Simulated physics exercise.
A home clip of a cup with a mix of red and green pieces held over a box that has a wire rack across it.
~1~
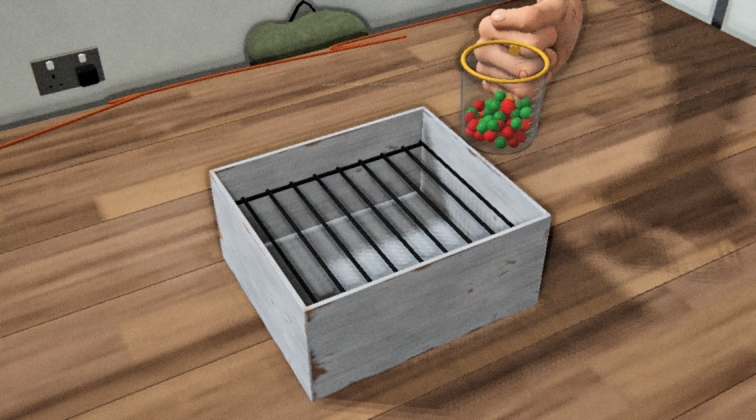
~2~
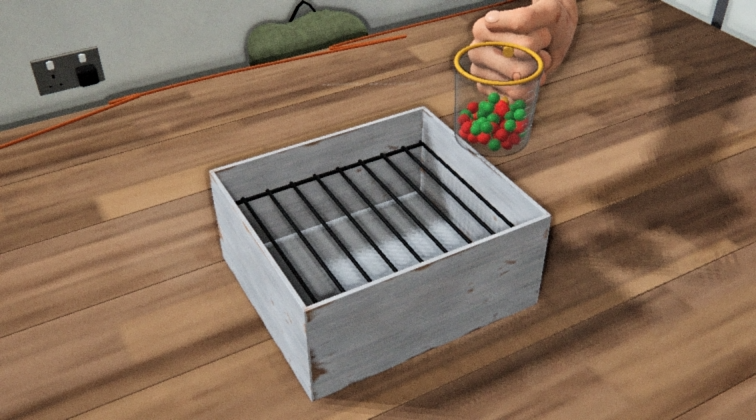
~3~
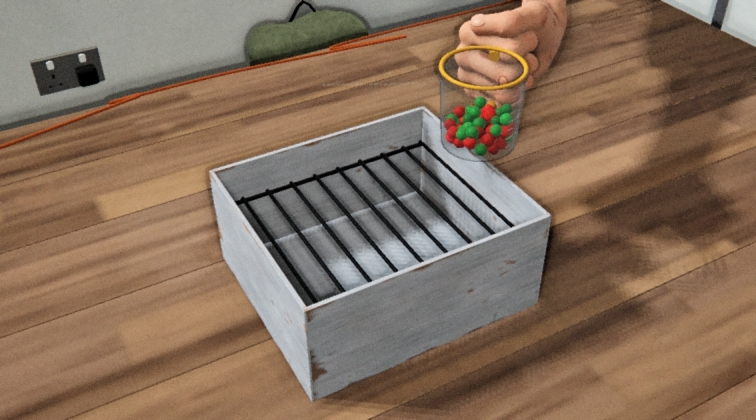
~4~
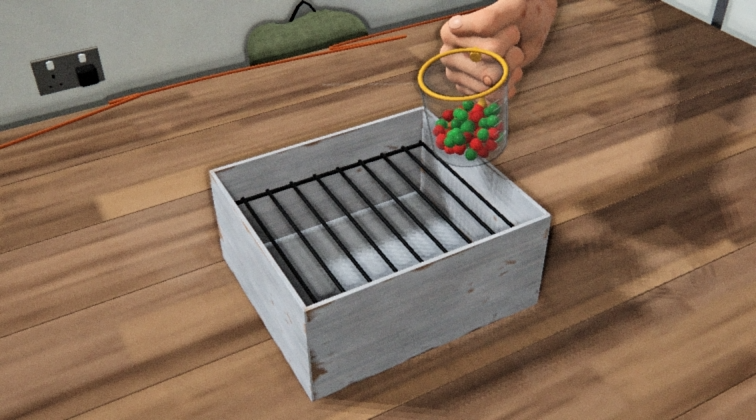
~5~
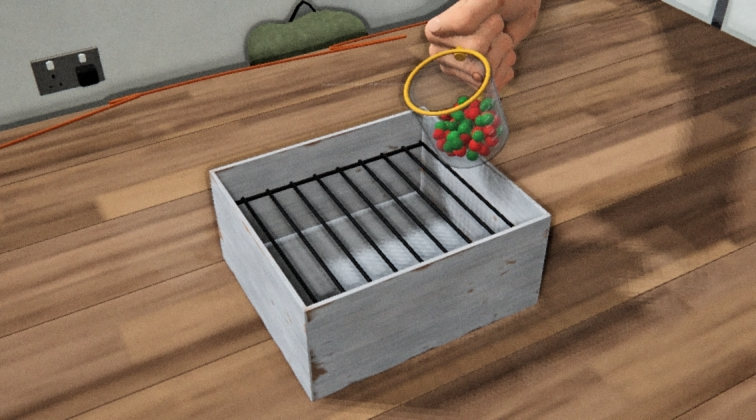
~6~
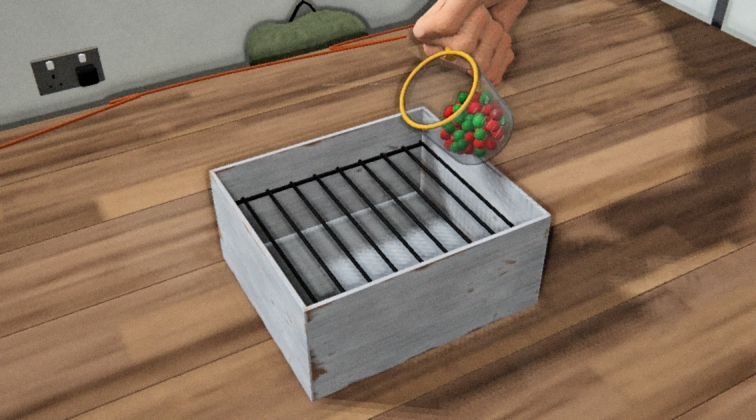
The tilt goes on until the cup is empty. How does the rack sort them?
The red pieces pass the rack; the green pieces pass the rack.
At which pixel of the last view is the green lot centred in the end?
Roughly at (358, 275).
Then, 0.22 s past the last view, red ones, all in the cup; green ones, all in the cup.
Then, 0.50 s past the last view, red ones, all in the cup; green ones, all in the cup.
Then, 0.81 s past the last view, red ones, most in the cup, about a quarter on or over the wires, a stray few under the rack; green ones, about half in the cup, about half on or over the wires.
Finally, red ones, all under the rack; green ones, all under the rack.
